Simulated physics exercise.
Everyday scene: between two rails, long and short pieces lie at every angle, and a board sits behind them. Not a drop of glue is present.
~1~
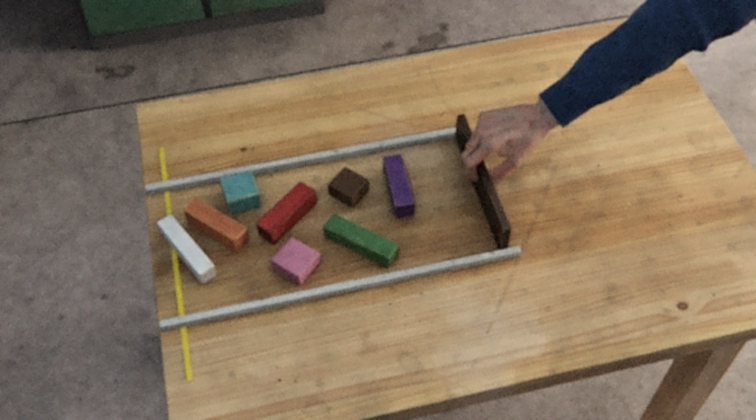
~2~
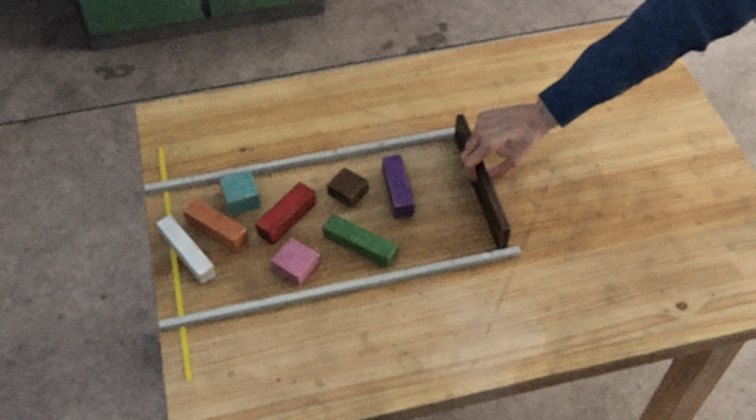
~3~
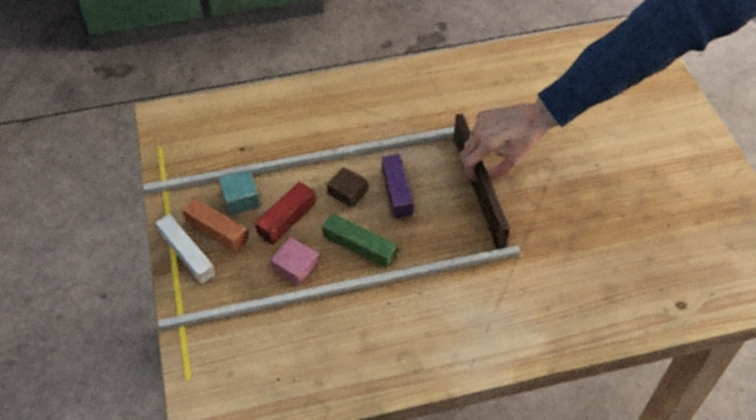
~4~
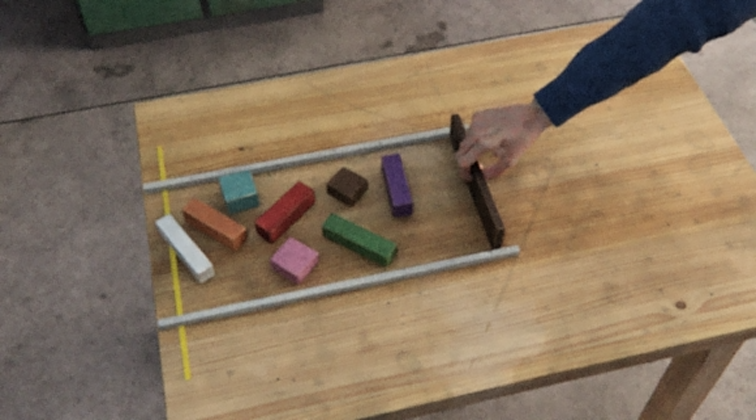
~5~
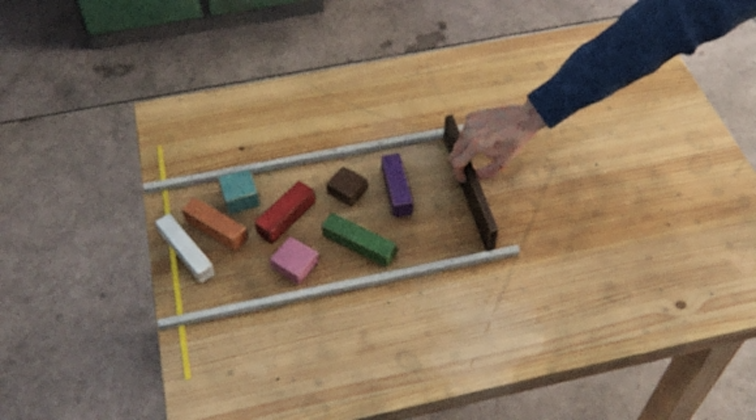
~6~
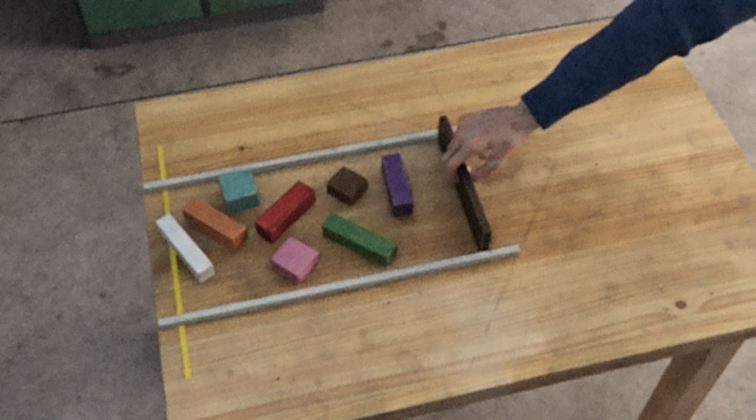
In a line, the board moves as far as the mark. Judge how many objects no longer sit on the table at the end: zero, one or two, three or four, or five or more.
No longer on the table: Five or more.
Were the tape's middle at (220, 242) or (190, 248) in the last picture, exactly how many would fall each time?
3 and 5 down on the floor.
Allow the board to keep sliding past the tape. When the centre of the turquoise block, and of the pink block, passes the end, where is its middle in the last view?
The middle is at (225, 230) when it's the turquoise block, and at (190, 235) when it's the pink block.
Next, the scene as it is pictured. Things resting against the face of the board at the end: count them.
2 in contact.
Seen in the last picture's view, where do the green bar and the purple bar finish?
First (151, 280), then (159, 231).
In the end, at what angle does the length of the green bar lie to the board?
About 20 degrees.
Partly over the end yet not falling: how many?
Number: 1.
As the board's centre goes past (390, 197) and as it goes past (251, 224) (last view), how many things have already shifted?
2, then 8.
Early on, none off yet; white stick at rest near (185, 247); orange bar at rest near (215, 224); turquoise block at rest near (239, 191).
A while later, none off yet; white stick at rest near (185, 247); orange bar travelled a little near (205, 227); turquoise block travelled about its own width near (213, 193).
Further along, one off so far; white stick on its side near (130, 310); orange bar leaning well over near (133, 255); turquoise block travelled well along near (138, 206).
Finally, the number that fall off is five or more; lost, brown block, red stick, pink block, turquoise block, orange bar and white stick.
